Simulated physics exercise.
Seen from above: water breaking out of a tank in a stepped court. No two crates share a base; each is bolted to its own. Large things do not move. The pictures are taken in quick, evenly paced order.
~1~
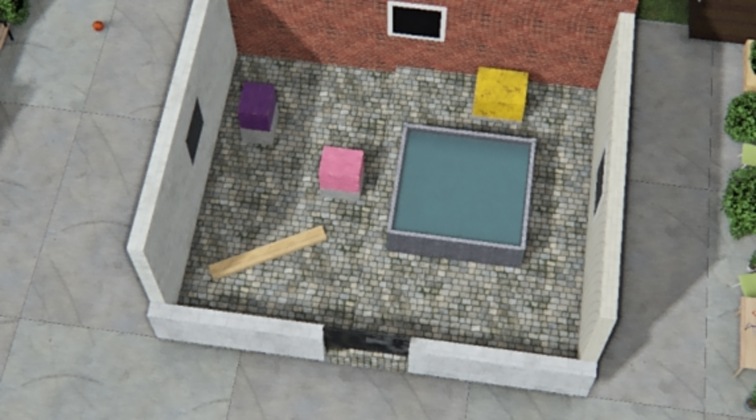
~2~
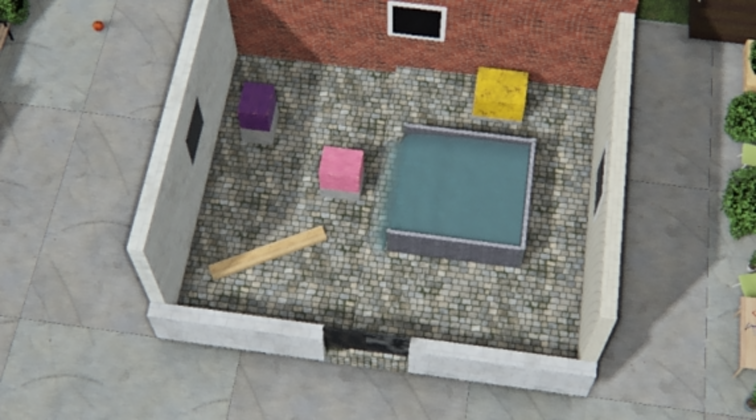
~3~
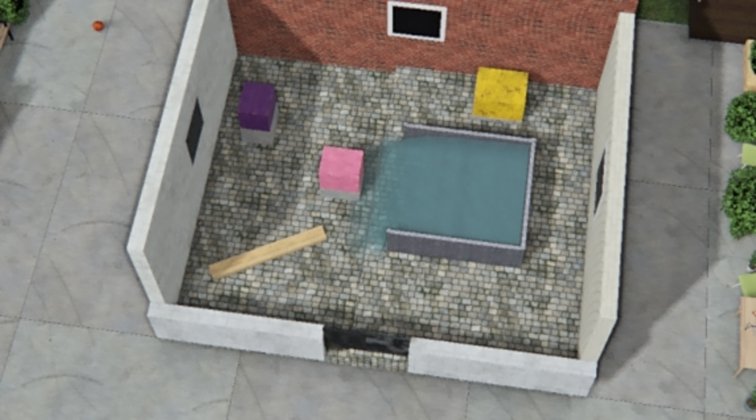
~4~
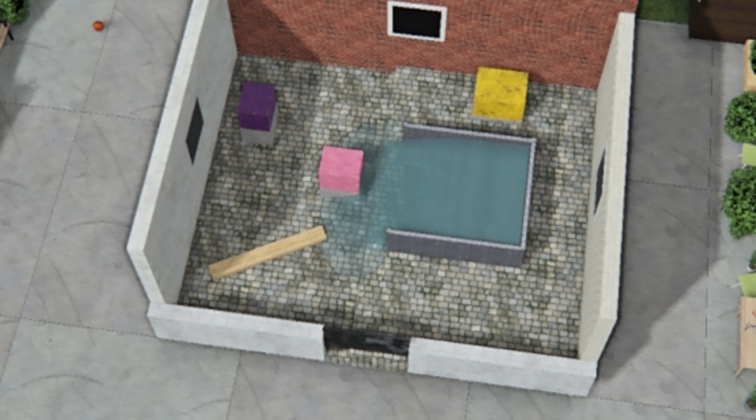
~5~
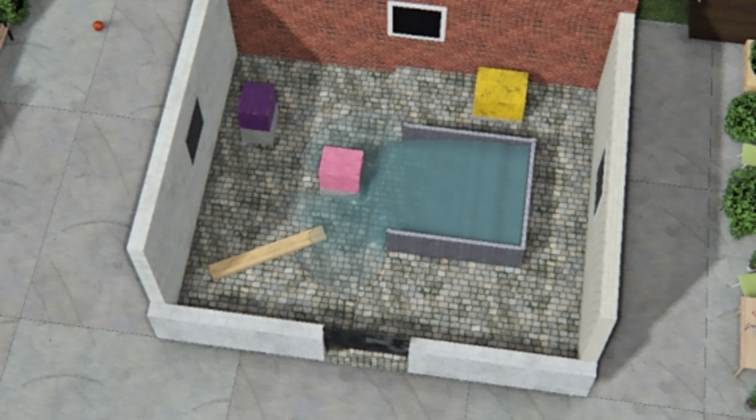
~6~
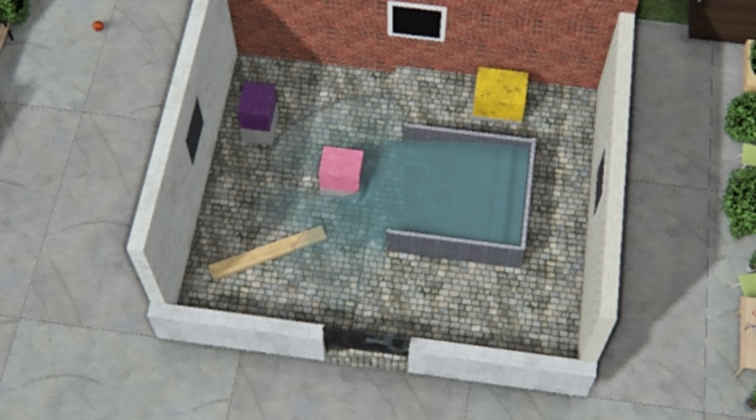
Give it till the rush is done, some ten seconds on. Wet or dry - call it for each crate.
Calls: Purple crate - dry; pink crate - wet; yellow crate - dry.
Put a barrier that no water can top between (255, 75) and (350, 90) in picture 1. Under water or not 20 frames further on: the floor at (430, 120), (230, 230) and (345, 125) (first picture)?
As listed: Not flooded, awash, flooded.
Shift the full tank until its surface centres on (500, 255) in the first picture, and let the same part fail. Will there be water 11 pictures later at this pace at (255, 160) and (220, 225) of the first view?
The first spot is inundated and the second is inundated.
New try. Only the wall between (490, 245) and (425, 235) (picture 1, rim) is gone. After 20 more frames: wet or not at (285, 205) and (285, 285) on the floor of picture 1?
Taking the two spots in turn: Parched and swamped.
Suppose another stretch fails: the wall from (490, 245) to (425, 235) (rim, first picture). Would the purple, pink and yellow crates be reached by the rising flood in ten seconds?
I'd say the purple crate stays clear, while the pink crate stays clear and the yellow crate is overrun.
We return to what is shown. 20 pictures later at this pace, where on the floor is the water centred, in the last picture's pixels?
Near (304, 195).
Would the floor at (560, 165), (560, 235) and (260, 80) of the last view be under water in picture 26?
Going through them one by one, the first is spared, the second spared and the third waterlogged.
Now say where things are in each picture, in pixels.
The first picture shows the open tank at (462, 187) is whole and still.
In the second picture, water pours out at (399, 190) and has run to (383, 253).
In the third picture, water pours out at (399, 192) and has run to (362, 259).
In the fourth picture, water pours out at (399, 192) and has run to (342, 270).
In the fifth picture, the front is at (310, 145), out from the gap at (399, 193).
In the sixth picture, the front is at (276, 147), out from the gap at (399, 193).
A moment on, water covers 40 % of the floor; the purple crate water round its plinth, the pink crate water round its plinth, the yellow crate not reached.
Next, water covers 50 % of the floor; the purple crate water round its plinth, the pink crate water round its plinth, the yellow crate not reached.
Then, water covers 55 % of the floor; the purple crate water round its plinth, the pink crate water round its plinth, the yellow crate not reached.
Later, water covers 55 % of the floor; the purple crate water round its plinth, the pink crate water round its plinth, the yellow crate not reached.
In the end, water covers 55 % of the floor; the purple crate stayed above the water, the pink crate was topped, the yellow crate stayed above the water.
